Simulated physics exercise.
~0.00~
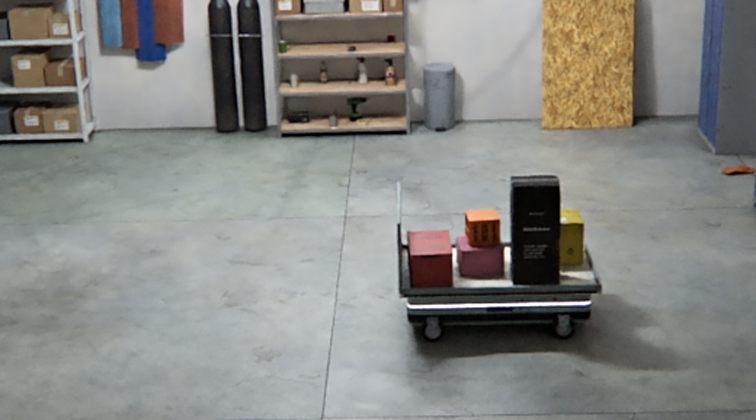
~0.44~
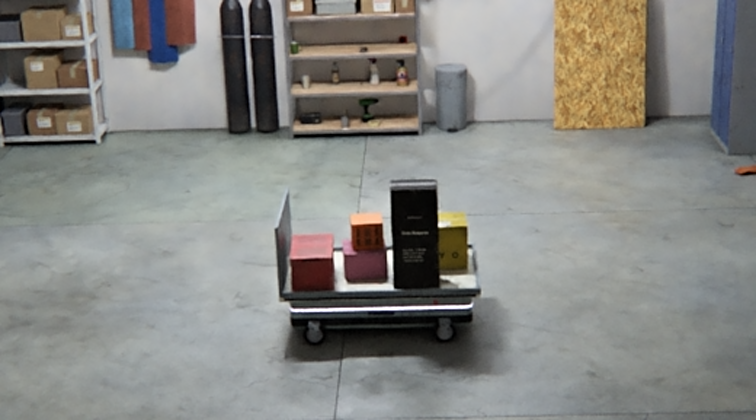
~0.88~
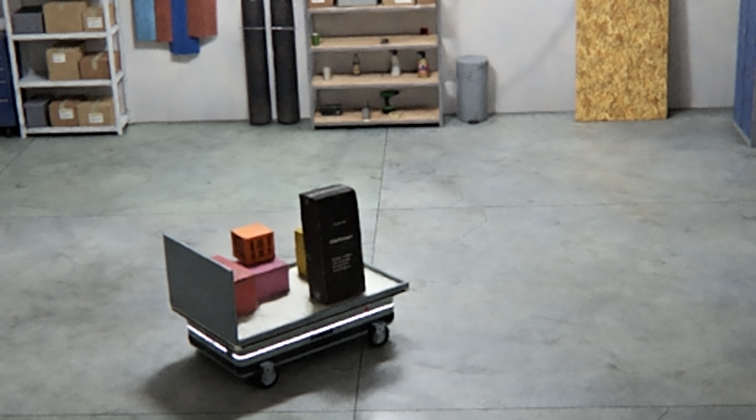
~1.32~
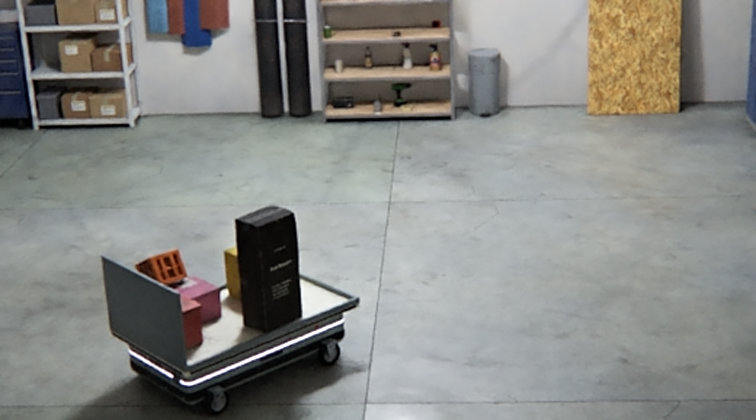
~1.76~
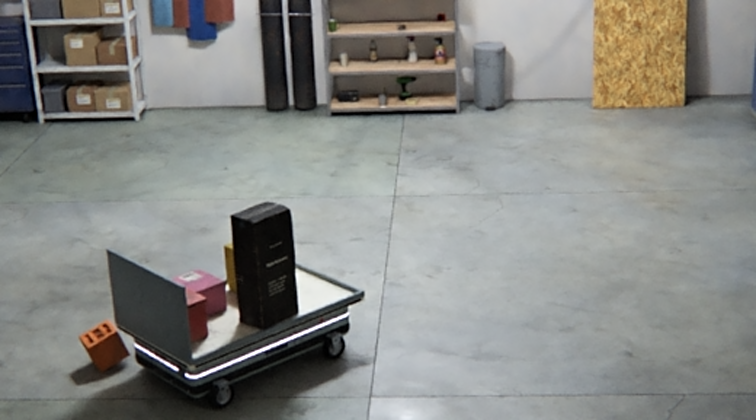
A flat cart with a tall grey board at one end carries a red box, a pink box with an orange crate on top, an upright black box and a yellow box across a workshop's concrete floor, seen from slightly above. Shelves, dark cylinders and a wooden panel line the back wall. The cart rolls left, then curves toward the viewer as the view pans slightly left. The boxes shift on the deck, and the orange crate tips and tumbles off beyond the board. The cart stops at lower left, the crate tilted beside it and the black box still upright.
